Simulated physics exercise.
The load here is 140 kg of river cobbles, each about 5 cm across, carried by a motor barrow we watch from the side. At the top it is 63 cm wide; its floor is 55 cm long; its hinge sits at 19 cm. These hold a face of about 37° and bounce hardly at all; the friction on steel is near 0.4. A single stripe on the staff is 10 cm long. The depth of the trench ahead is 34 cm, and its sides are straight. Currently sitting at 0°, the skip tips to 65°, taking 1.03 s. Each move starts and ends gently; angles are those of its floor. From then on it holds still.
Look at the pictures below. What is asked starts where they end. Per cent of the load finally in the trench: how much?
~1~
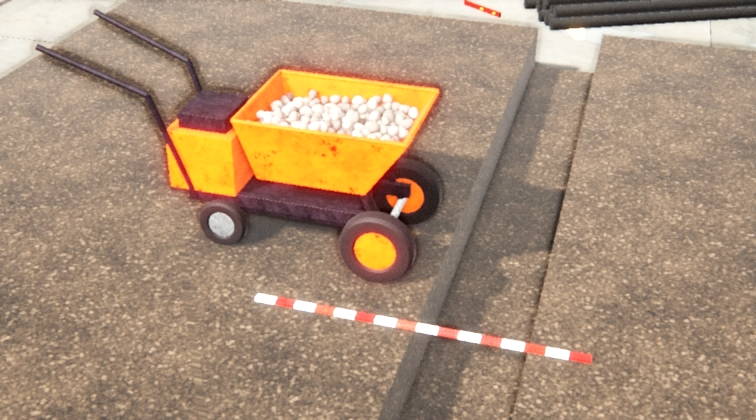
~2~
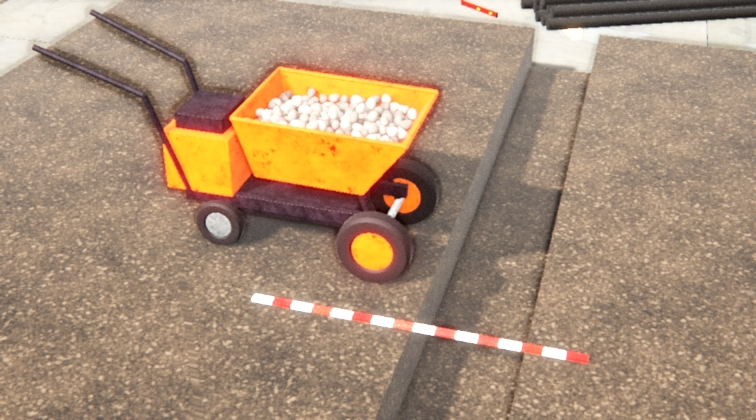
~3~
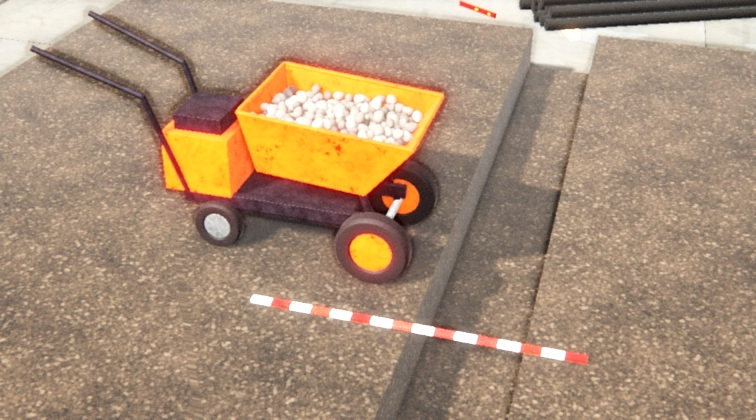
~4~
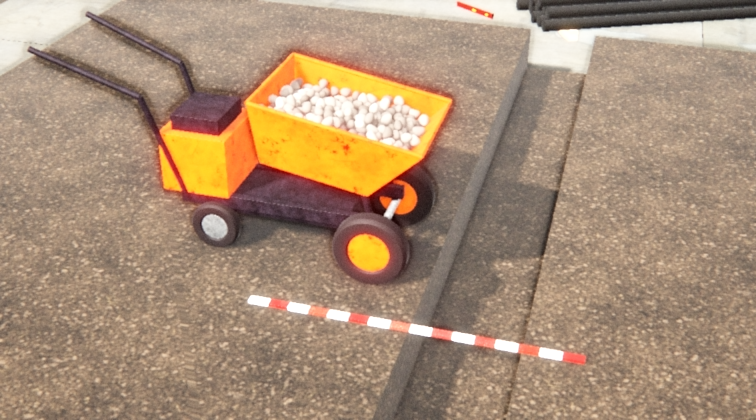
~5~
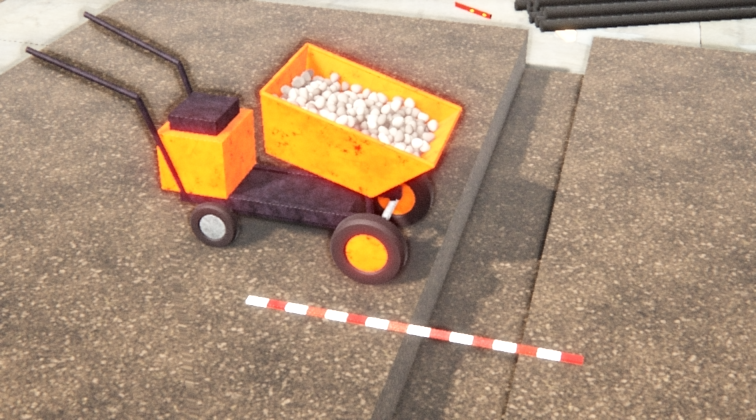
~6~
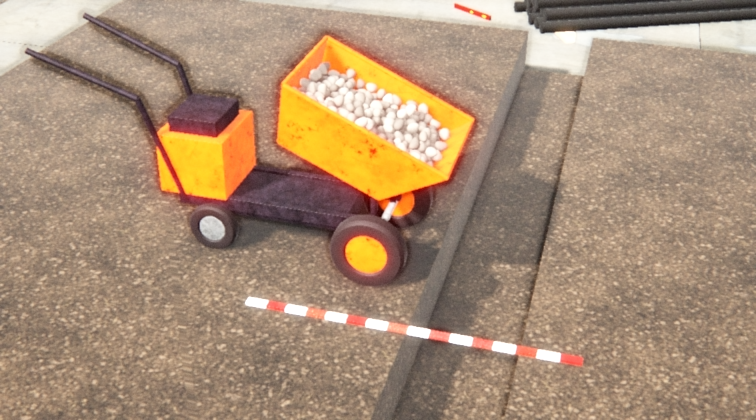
Approx. 43 %.
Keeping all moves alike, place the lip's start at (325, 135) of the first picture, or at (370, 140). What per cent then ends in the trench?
Roughly 80 in a hundred, then 75 in a hundred.
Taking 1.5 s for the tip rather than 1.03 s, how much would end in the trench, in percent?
About 55%.
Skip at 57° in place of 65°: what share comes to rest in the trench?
With that change, near 25 per cent.
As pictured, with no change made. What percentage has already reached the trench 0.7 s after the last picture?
By that moment, roughly 10 per cent of the load.
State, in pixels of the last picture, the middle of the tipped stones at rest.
(528, 310).
Then, 0.3 s after the last picture the floor is at 55°, 100 % in the skip; the foremost stones are at (481, 199).
Then, 0.7 s after the last picture the floor is at 65°, 82 % in the skip, 11 % in the trench, 8 % past the trench; the foremost stones are at (565, 291).
Then, 1.0 s after the last picture the floor is at 65°, 51 % in the skip, 17 % in the trench, 33 % past the trench; the foremost stones are at (662, 304).
Then, 3.0 s after the last picture the floor is at 65°, 21 % in the skip, 43 % in the trench, 36 % past the trench; the foremost stones are past the picture's edge.
